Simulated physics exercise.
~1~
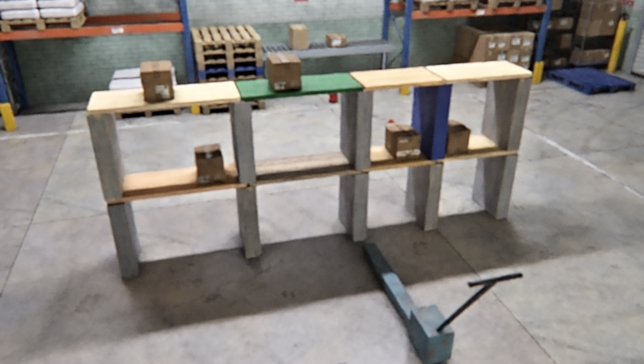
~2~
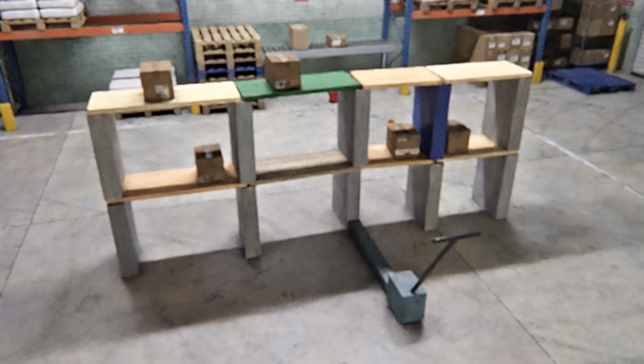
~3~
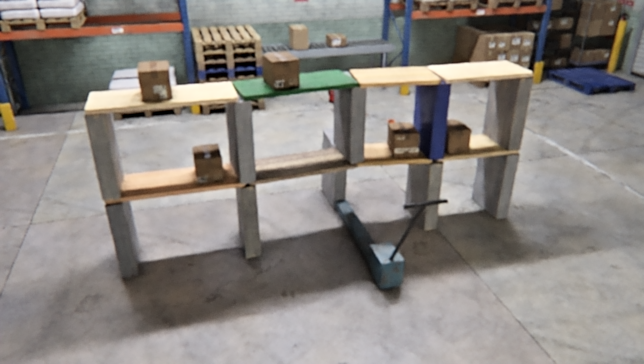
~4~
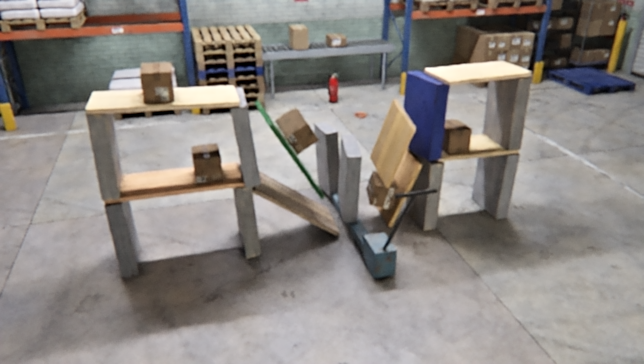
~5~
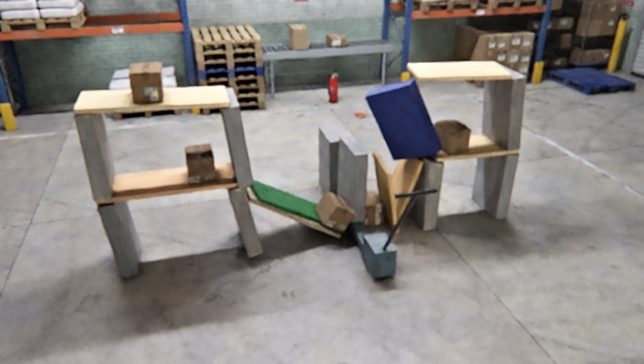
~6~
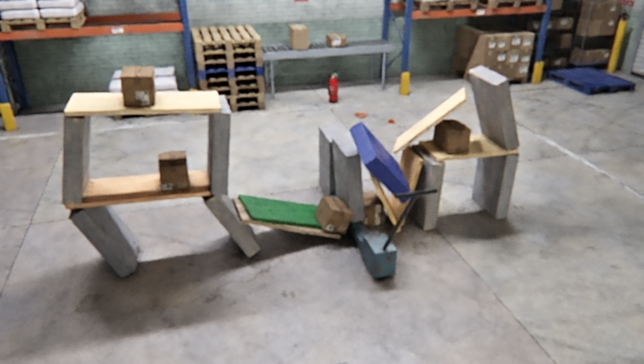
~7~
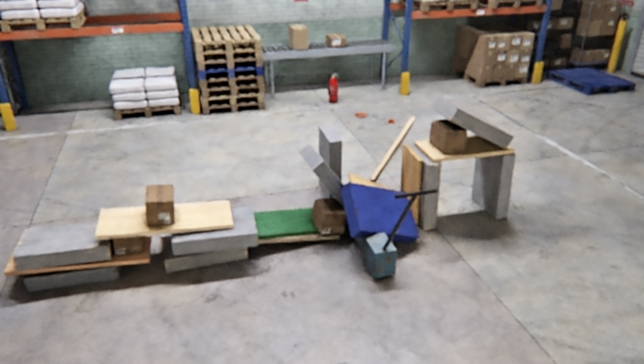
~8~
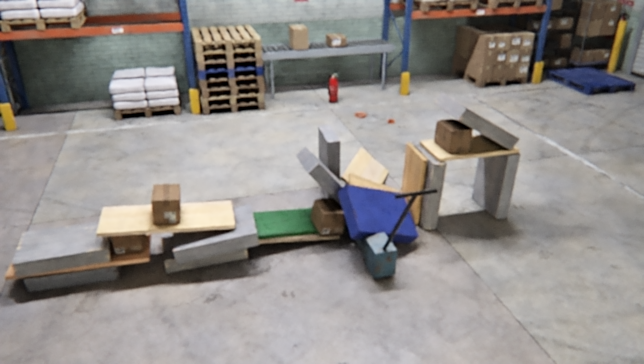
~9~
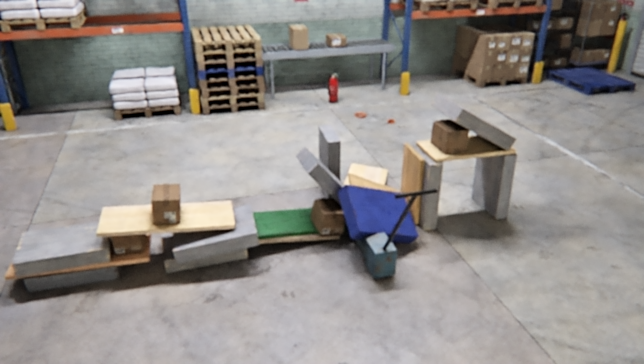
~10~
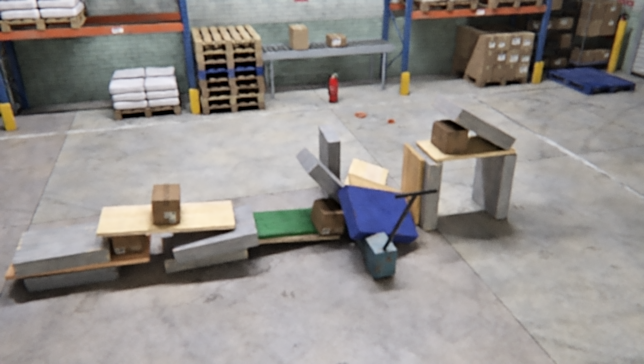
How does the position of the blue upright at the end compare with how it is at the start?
At the start the blue upright stands upright on the upper tier, helping to hold up the top boards. By the end it lies on its side in the heap next to the jack.
A narrow floor jack slides toward the base of a two-tier row of boards resting on upright grey cases, with small cartons sitting on top. It pushes in near the middle, and the central supports give way. The green board tips down with its carton while the boards beside it swing steeply. The blue upright then leans over to the left and drops beside the jack as a right-hand top board slides off. Next the whole left section leans left and collapses flat. At the end, only the lower right span still stands, with a carton and a fallen case on top.
